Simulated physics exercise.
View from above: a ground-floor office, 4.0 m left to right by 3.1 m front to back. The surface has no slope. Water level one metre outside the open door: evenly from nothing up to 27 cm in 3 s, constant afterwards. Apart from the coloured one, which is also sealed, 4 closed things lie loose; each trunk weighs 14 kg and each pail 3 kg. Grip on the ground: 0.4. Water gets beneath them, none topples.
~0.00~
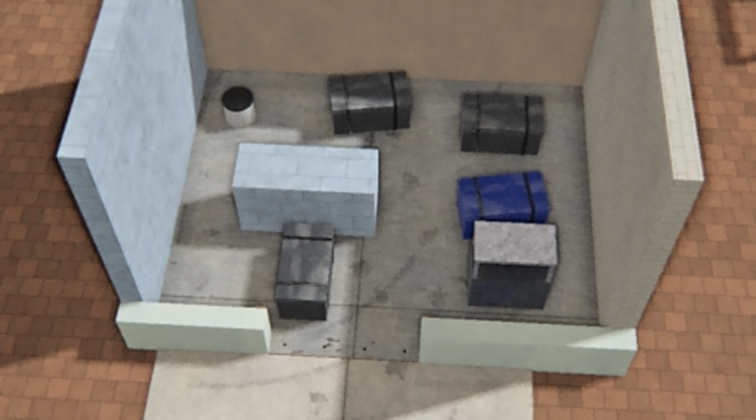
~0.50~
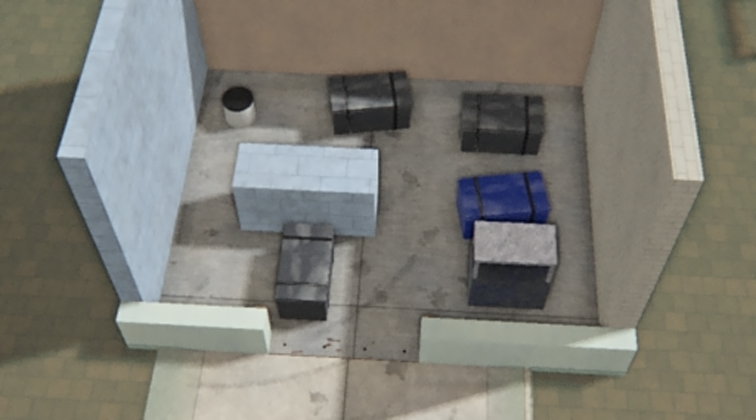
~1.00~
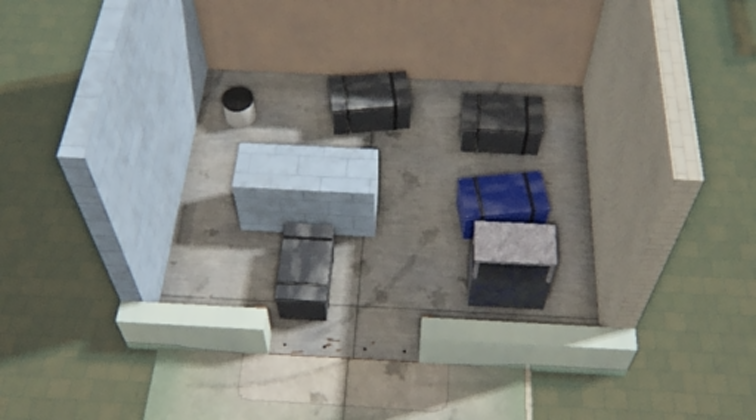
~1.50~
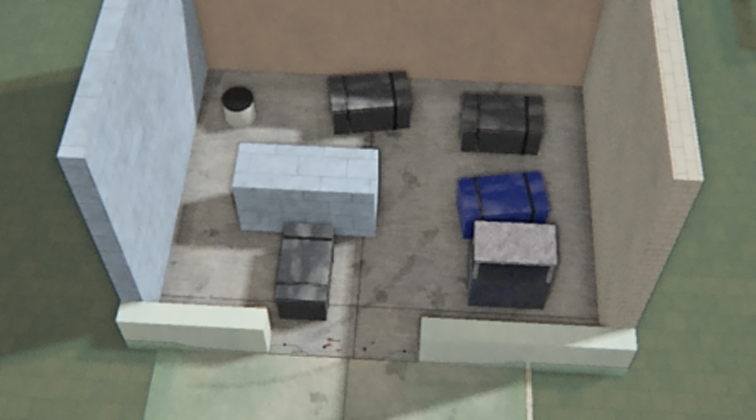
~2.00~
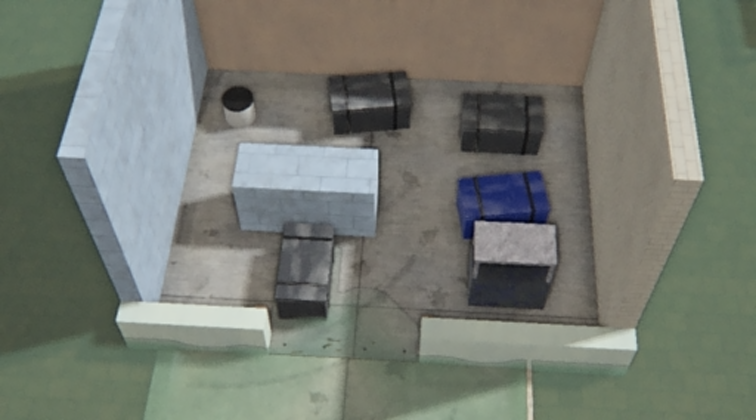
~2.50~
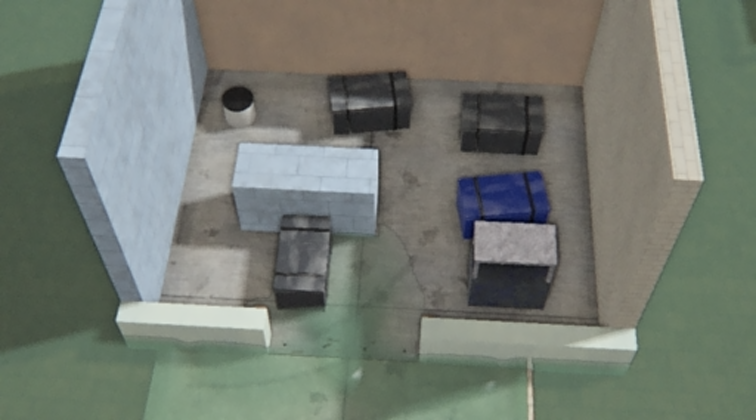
Ground-floor office seen from above as greenish water spreads around it and in through the doorway, a dark trunk shifting slightly.
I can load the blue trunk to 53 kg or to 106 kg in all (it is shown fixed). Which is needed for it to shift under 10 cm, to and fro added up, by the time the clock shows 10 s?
Just the bigger amount serves.
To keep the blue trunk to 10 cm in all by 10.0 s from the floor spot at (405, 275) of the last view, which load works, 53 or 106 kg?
Result: Both fail.
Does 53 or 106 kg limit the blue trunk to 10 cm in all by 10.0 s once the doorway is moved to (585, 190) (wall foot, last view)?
In that case only the heavier option works.
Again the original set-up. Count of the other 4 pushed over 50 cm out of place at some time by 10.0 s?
Count: 4.
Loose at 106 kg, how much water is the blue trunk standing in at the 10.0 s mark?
Something like 14 centimetres.
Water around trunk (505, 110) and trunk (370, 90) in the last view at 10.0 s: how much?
Roughly 16 and 15 cm.
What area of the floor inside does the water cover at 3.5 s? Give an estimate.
4.5 m2.
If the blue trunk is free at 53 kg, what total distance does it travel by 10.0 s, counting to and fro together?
Close to 60 centimetres all told.
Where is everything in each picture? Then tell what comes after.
In the first picture, the blue trunk at (504, 194) rests on the ground; water covers 0.0 m2; 0 of 5 have shifted.
In the second picture, the blue trunk at (504, 194) rests on the ground; 0.0 m2 under water; 0 of 5 have shifted.
In the third picture, the blue trunk at (504, 194) rests on the ground; 0.0 m2 under water; 0 of 5 have shifted.
In the fourth picture, the blue trunk at (504, 194) rests on the ground; water covers 0.0 m2; 0 of 5 have shifted.
In the fifth picture, the blue trunk at (504, 194), on the bottom; water covers 0.4 m2; 0 of 5 have shifted.
In the sixth picture, the blue trunk at (504, 194) rests on the ground; 1.2 m2 under water; 1 of 5 have shifted.
After 3.5 s the blue trunk would be 0 cm from its start with 53 kg and 0 cm from its start with 106 kg; 3 cm of water round it then.
After 4.5 s the blue trunk would be 3 cm from its start with 53 kg and 0 cm from its start with 106 kg; 6 cm of water round it then.
After 7.0 s the blue trunk would be 19 cm from its start with 53 kg and 0 cm from its start with 106 kg; 10 cm of water round it then.
After 10.0 s the blue trunk would be 56 cm from its start with 53 kg and 0 cm from its start with 106 kg; 14 cm of water round it then.
